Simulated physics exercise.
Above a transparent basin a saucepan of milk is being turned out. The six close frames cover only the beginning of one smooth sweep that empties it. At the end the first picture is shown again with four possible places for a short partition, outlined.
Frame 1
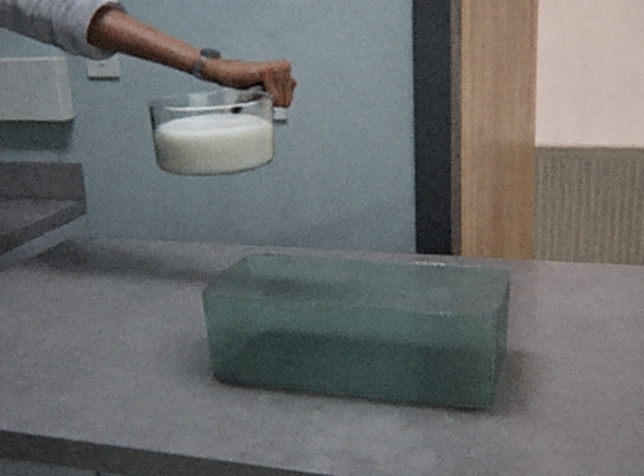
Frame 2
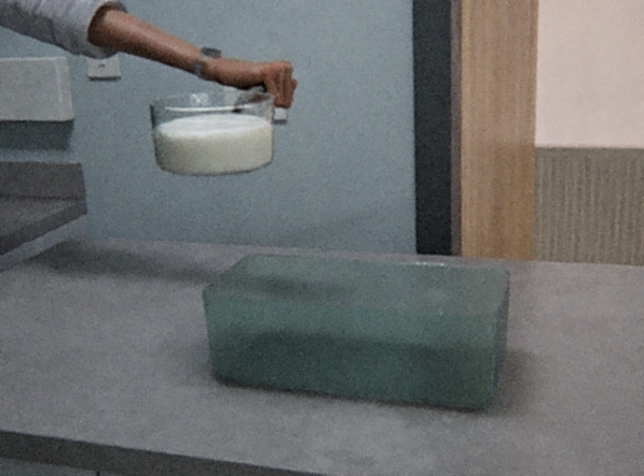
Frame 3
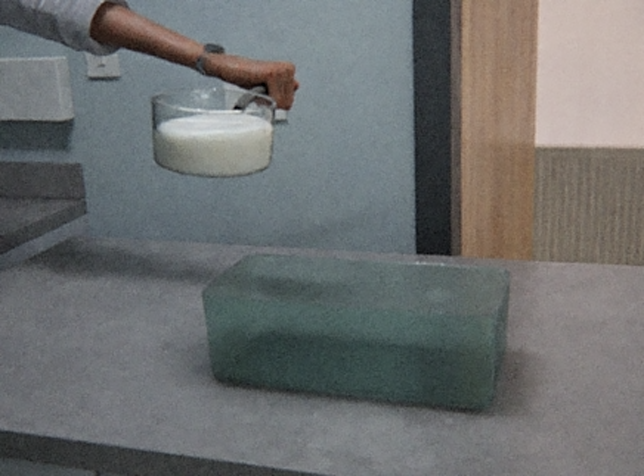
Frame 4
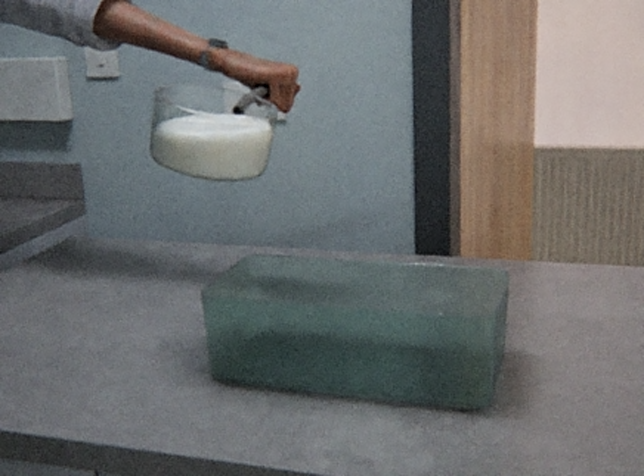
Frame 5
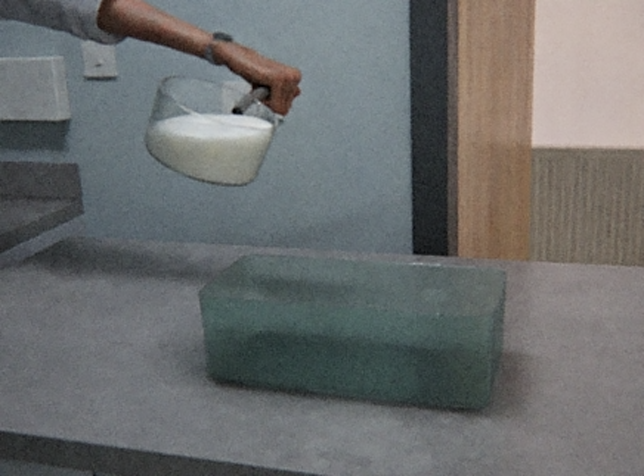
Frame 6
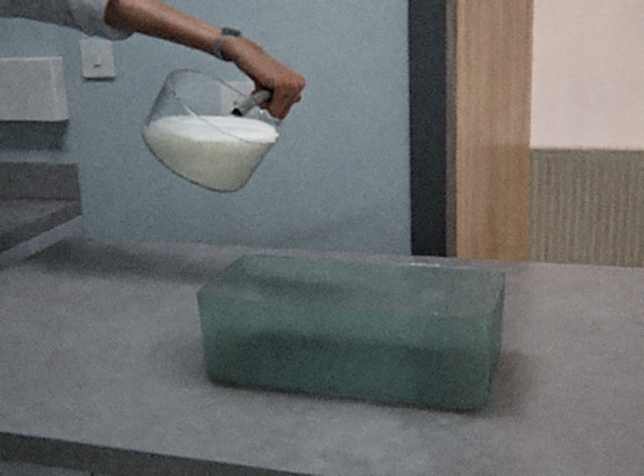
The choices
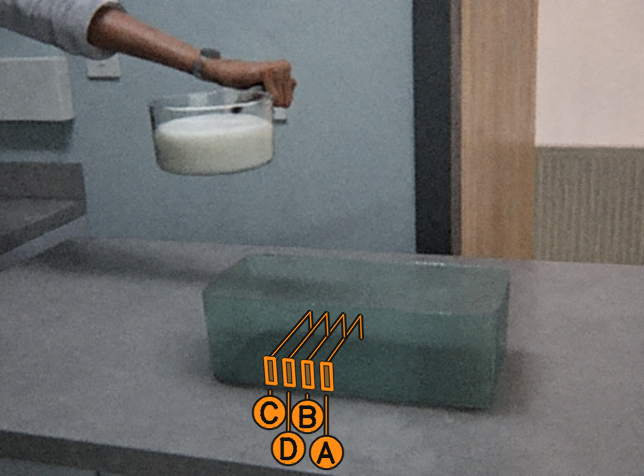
The footage shows a hand holding a clear pan of milk above a transparent rectangular basin on a gray countertop. The pan starts upright, then the hand gradually tilts it toward the right until the milk reaches its lip.
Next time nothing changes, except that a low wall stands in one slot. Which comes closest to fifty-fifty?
B works best here.
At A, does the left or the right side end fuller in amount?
The left side.
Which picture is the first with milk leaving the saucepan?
In picture 6.
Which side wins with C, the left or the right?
The right one.
On the marked copy, A at (326, 396); B at (307, 394); C at (270, 390); D at (288, 392).
With A, about 67 % ends left of the wall and 27 % right of it; 6 % is lost outside.
With B, about 47 % ends left of the wall and 51 % right of it.
With C, about 19 % ends left of the wall and 79 % right of it.
With D, about 34 % ends left of the wall and 64 % right of it.
